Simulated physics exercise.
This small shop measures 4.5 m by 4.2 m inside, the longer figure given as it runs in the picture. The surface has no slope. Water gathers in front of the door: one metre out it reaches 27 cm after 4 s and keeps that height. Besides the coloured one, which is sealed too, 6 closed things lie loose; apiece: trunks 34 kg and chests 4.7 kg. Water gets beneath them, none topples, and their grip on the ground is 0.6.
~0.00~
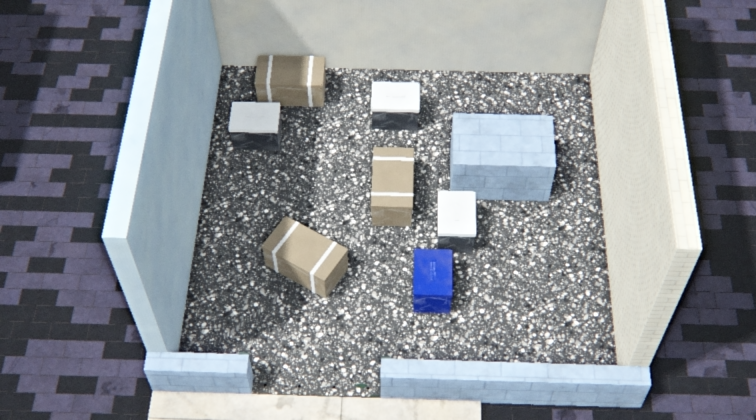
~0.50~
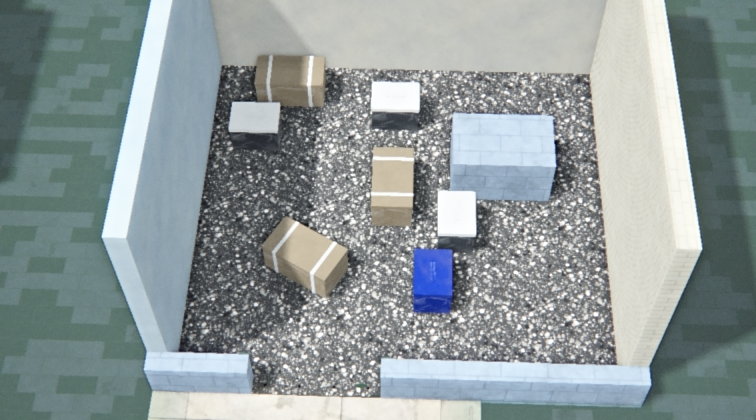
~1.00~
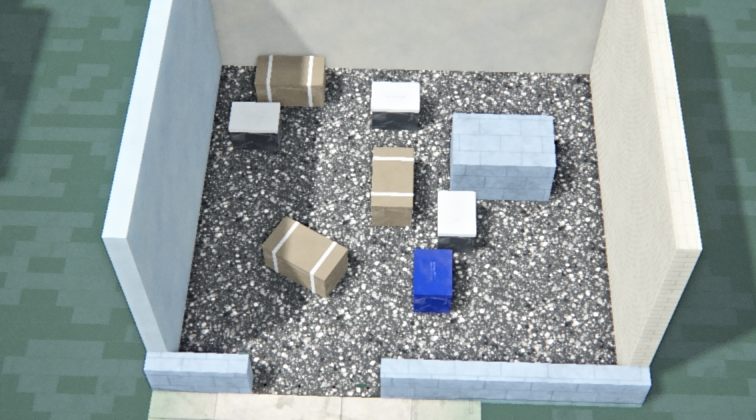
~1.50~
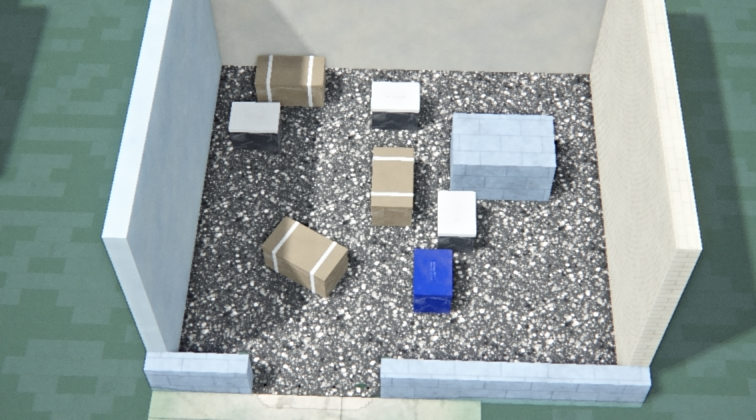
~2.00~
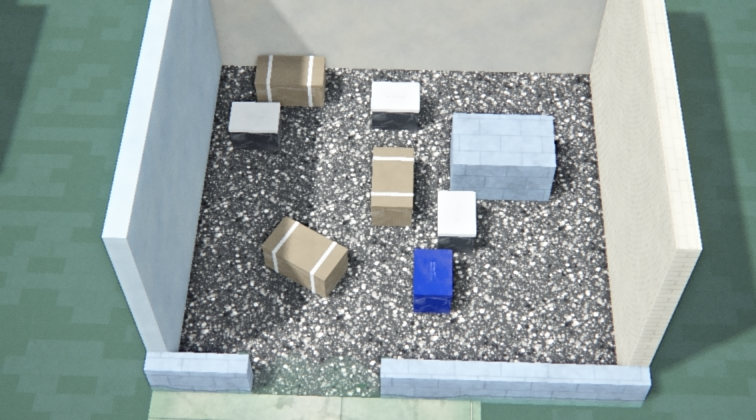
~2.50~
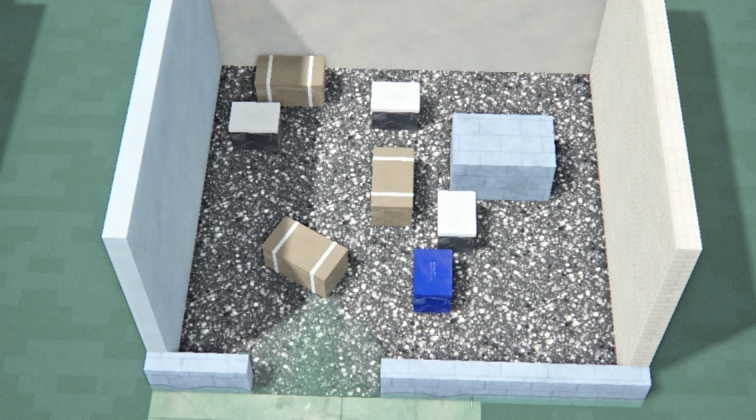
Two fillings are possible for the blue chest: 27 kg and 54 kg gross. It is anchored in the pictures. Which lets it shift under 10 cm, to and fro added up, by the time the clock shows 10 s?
I expect that the lower weight is enough.
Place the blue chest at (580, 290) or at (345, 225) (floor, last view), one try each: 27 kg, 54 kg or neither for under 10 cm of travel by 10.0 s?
In turn: The smaller is enough; it takes the larger.
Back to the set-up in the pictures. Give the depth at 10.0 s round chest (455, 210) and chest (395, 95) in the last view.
About 5 and 13 cm.
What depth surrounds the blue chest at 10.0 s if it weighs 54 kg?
About 4 cm.
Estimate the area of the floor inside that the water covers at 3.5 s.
Some 3.0 m2.
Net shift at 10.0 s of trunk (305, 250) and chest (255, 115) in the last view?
In turn: 200 cm, 120 cm.
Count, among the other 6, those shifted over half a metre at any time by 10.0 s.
I count 6.
After 3.5 s the blue chest would be 0 cm from its start with 27 kg and 0 cm from its start with 54 kg; 1 cm of water round it then.
After 4.5 s the blue chest would be 0 cm from its start with 27 kg and 0 cm from its start with 54 kg; 4 cm of water round it then.
After 7.0 s the blue chest would be 0 cm from its start with 27 kg and 0 cm from its start with 54 kg; 5 cm of water round it then.
After 10.0 s the blue chest would be 0 cm from its start with 27 kg and 0 cm from its start with 54 kg; 4 cm of water round it then.
